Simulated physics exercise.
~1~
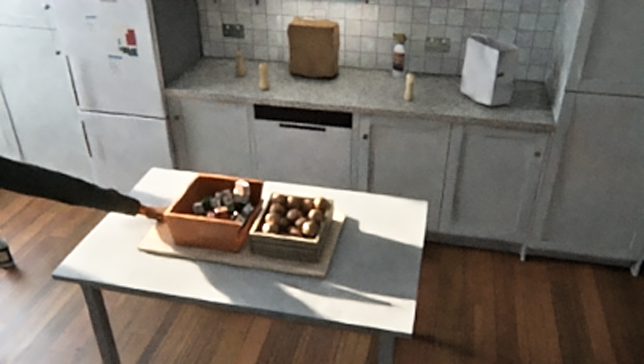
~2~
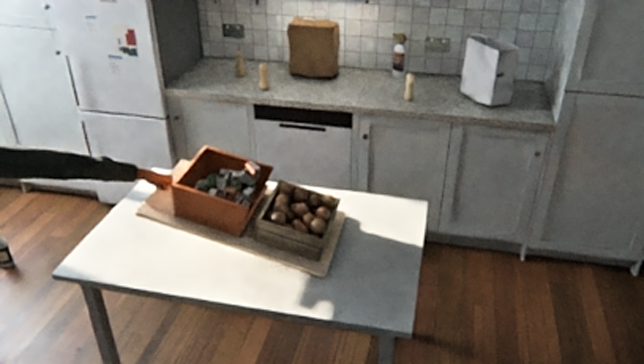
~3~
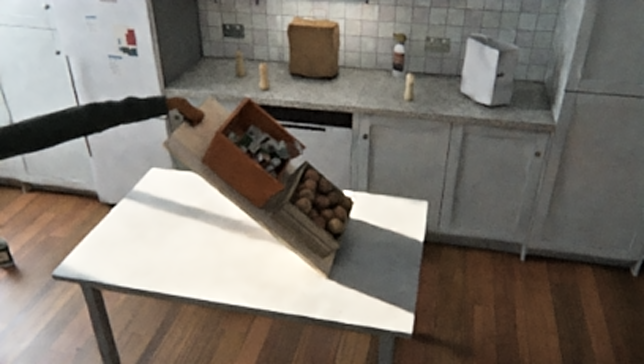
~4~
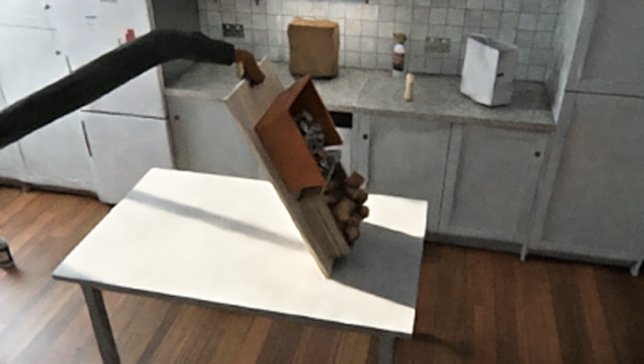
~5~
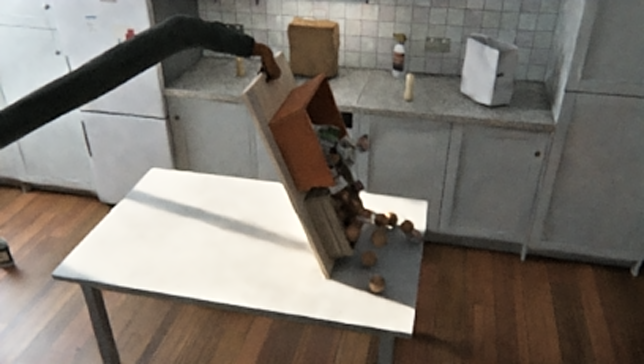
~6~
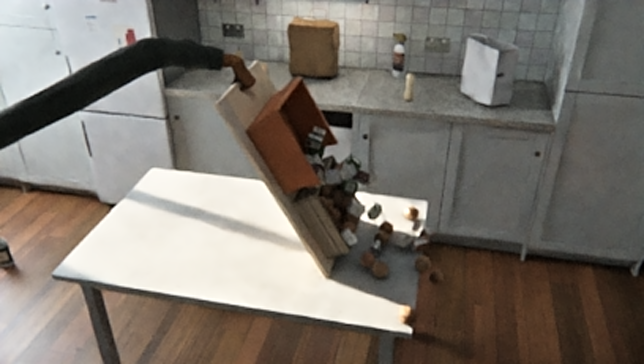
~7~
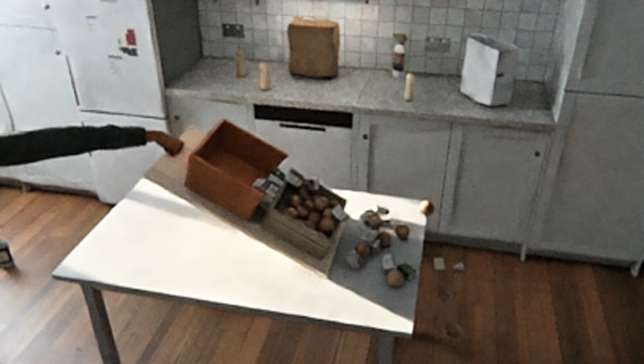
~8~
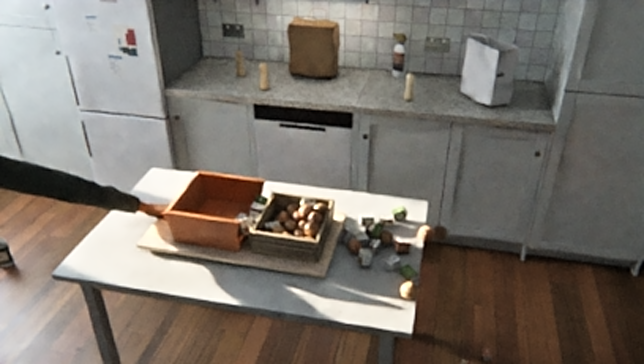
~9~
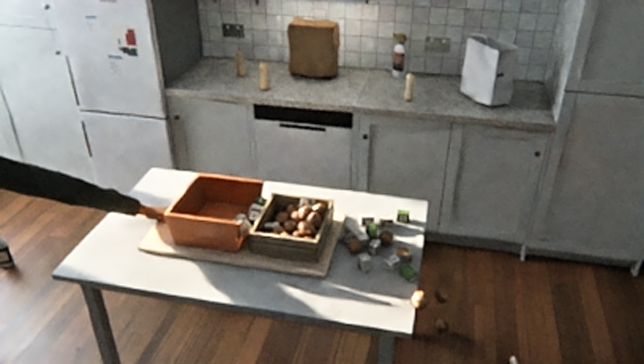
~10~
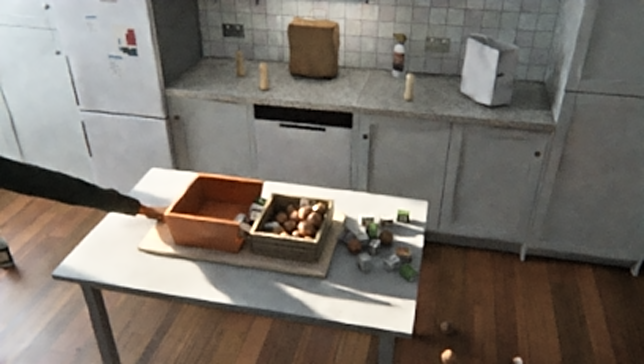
An arm tilts two joined boxes rightward, spilling many contents, then lowers them flat again.
